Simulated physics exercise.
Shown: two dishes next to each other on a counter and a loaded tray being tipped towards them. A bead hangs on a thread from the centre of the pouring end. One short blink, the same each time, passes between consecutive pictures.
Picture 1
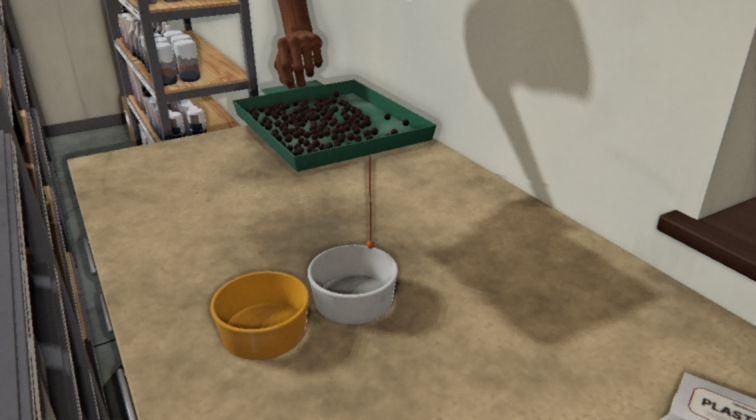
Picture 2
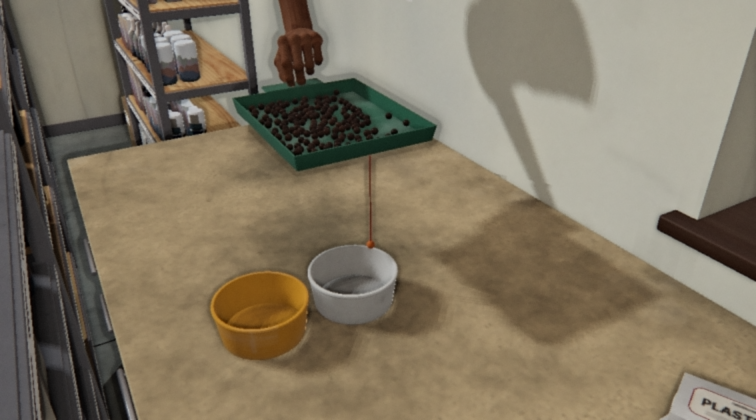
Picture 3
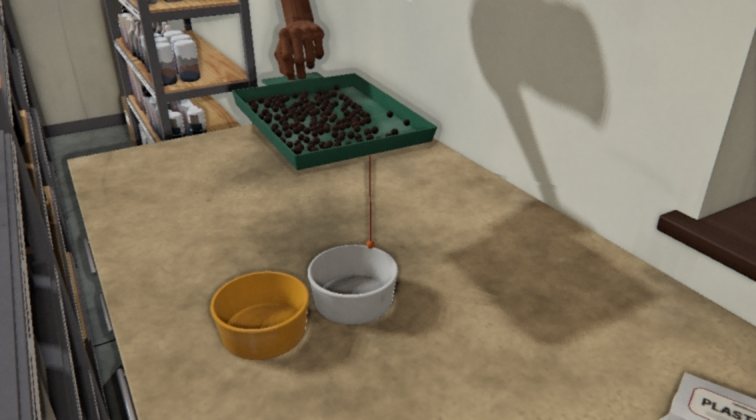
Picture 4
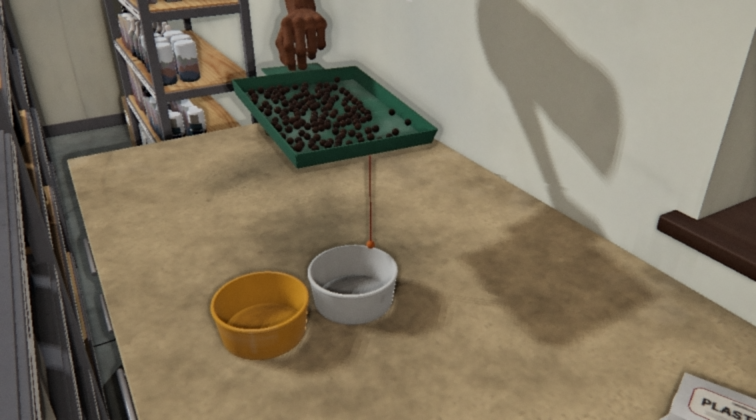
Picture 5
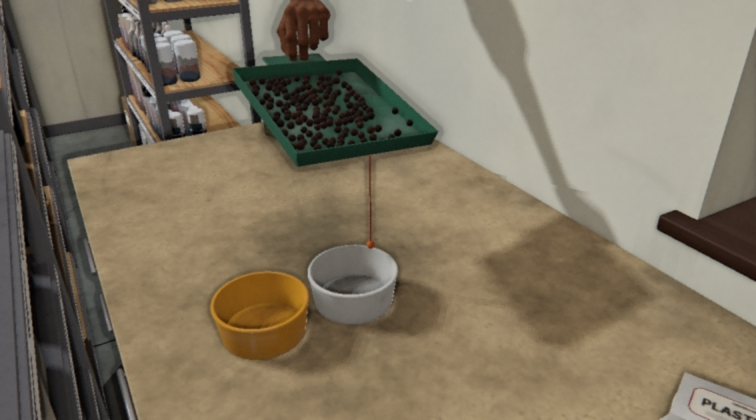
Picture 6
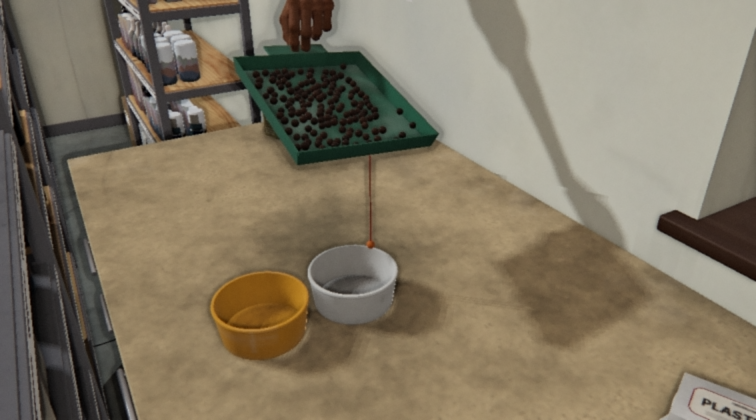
We see a hand behind a green tray of dark brown balls above an orange bowl and a white bowl; the hand rises, the tray's far side gradually lifts, and the balls shift slightly across it.
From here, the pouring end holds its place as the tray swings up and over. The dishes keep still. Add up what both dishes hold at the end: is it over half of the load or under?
By the end, the dishes are holding not even half of the load, I'd say.
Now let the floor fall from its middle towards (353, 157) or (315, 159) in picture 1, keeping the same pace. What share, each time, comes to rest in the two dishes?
Around 50 percent for the first aim and around 60 percent for the second.
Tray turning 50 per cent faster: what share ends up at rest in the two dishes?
Expected result: Around 0 per cent.
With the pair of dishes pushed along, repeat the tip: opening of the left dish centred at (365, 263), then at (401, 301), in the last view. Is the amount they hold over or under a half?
Catch, run one: Past the halfway mark; run two: Below the halfway mark.
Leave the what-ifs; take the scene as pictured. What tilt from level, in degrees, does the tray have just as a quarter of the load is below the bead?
Roughly 85 degrees at that moment.
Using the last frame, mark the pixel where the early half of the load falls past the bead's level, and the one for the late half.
About (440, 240), and after that about (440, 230).
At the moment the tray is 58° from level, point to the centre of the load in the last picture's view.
Look around (399, 135) in the last picture.
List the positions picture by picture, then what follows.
In the first picture, corners of the pouring end (296, 155) and (432, 125), level; middle of the load (314, 124), chocolate balls; left dish (279, 339); right dish (374, 305); bead on its thread (371, 245).
In the second picture, corners of the pouring end (296, 155) and (433, 125), level; middle of the load (314, 123).
In the third picture, corners of the pouring end (297, 154) and (433, 126), tipped barely, lowest at the right corner; middle of the load (314, 119).
In the fourth picture, corners of the pouring end (298, 152) and (434, 128), tipped a little, lowest at the right corner; middle of the load (315, 114).
In the fifth picture, corners of the pouring end (299, 151) and (434, 130), tipped a little, lowest at the right corner; middle of the load (317, 109).
In the sixth picture, corners of the pouring end (300, 150) and (435, 132), tipped clearly, lowest at the right corner; middle of the load (321, 107), almost all on the move; left dish (279, 339); right dish (374, 305).
Just after the last frame, tray tipped steeply; almost all on the tray; just a few outside both; about a tenth in the air.
A moment on, tray tipped right over; roughly a quarter on the tray; roughly half outside both; roughly a quarter in the air.
Further on, tray tipped past a quarter turn; every one outside both.
When it is over, tray tipped past a quarter turn; not one in the left dish; not one in the right dish; every one outside both.
